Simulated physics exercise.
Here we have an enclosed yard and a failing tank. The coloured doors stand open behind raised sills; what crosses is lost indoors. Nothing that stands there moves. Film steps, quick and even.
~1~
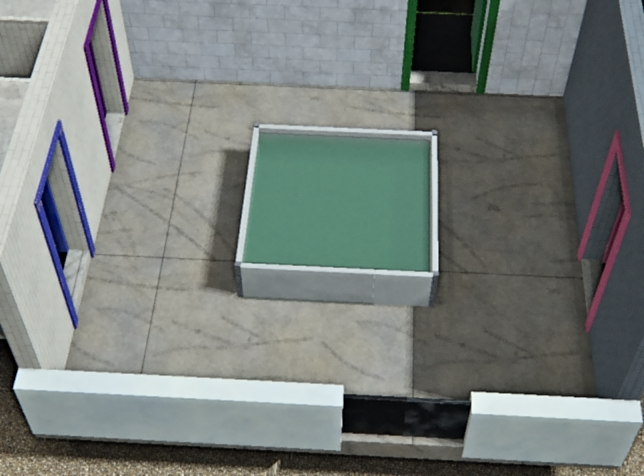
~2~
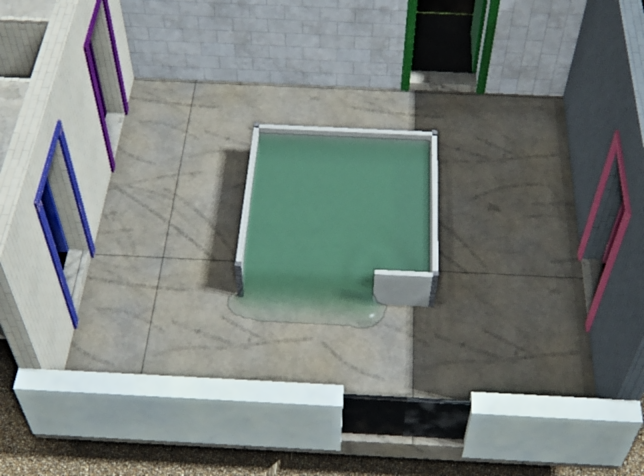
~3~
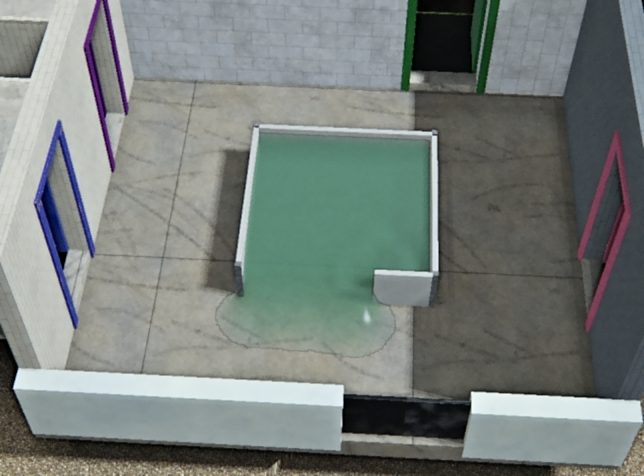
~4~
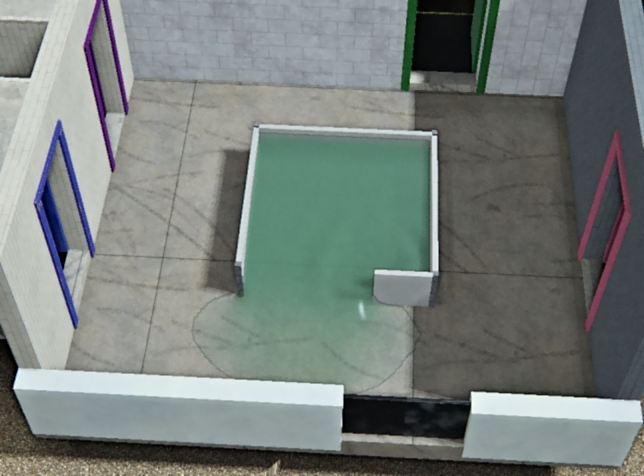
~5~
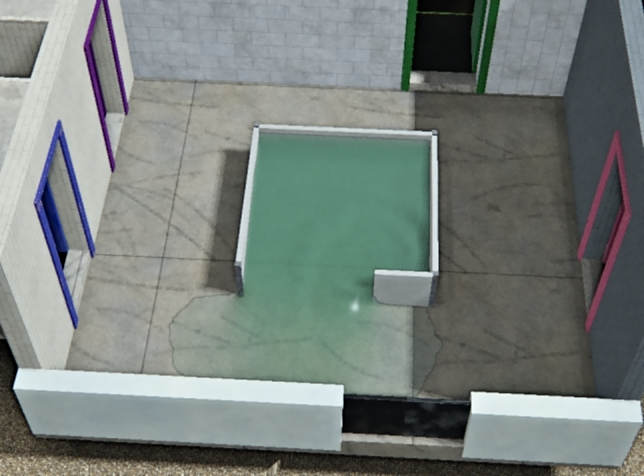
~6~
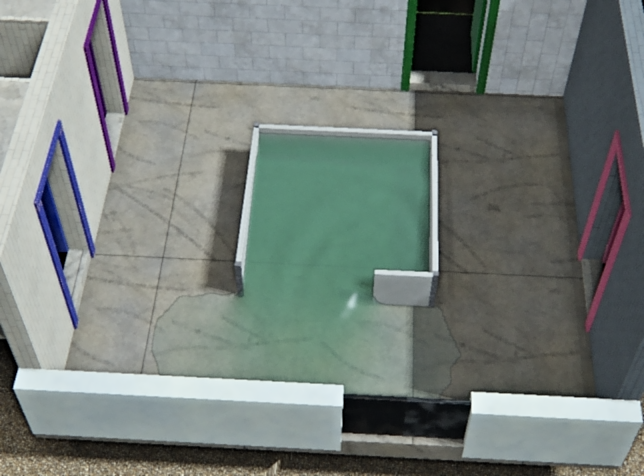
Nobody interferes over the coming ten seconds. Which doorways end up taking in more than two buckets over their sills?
At the end, purple door: Over two buckets. Blue door: Two buckets or fewer. Pink door: Over two buckets. Green door: Two buckets or fewer.
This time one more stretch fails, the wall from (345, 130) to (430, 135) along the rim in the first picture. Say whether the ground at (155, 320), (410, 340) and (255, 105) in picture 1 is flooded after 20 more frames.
The first spot is spared, the second spared and the third soaked.
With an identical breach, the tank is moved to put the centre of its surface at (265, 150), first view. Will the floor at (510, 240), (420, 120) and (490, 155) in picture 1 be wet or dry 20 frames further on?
First spot bare, second bare, third bare.
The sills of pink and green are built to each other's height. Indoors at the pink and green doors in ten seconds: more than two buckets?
I reckon pink remains short and green crosses the line.
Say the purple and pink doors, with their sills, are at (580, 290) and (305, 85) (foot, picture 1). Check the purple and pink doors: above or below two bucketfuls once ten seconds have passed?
Check - purple door: Comes out above; pink door: Comes out above.
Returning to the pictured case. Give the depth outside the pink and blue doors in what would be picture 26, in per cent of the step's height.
The first comes to about 250 percent, the second to about 100 percent.
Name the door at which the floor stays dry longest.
My answer: The green one.
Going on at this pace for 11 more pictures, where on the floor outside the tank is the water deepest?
At about (58, 404).
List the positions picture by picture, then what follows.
In the first picture, the water tank at (341, 201) is whole and still.
In the second picture, the front is at (237, 307), out from the gap at (308, 289).
In the third picture, water pours out at (308, 290) and has run to (225, 320).
In the fourth picture, water pours out at (308, 290) and has run to (375, 378).
In the fifth picture, water pours out at (308, 290) and has run to a hidden place.
In the sixth picture, the front is at a hidden place, out from the gap at (308, 290).
A moment on, water covers 20 % of the floor; the purple door not reached, the blue door not reached, the pink door not reached, the green door not reached.
Next, water covers 30 % of the floor; the purple door not reached, the blue door wet at the sill, nothing in, the pink door not reached, the green door not reached.
Then, water covers 60 % of the floor; the purple door wet at the sill, nothing in, the blue door wet at the sill, nothing in, the pink door under two buckets in, the green door not reached.
Later, water covers 95 % of the floor; the purple door wet at the sill, nothing in, the blue door under two buckets in, the pink door over two buckets in, the green door wet at the sill, nothing in.
In the end, water covers 100 % of the floor; the purple door over two buckets in, the blue door under two buckets in, the pink door over two buckets in, the green door wet at the sill, nothing in.
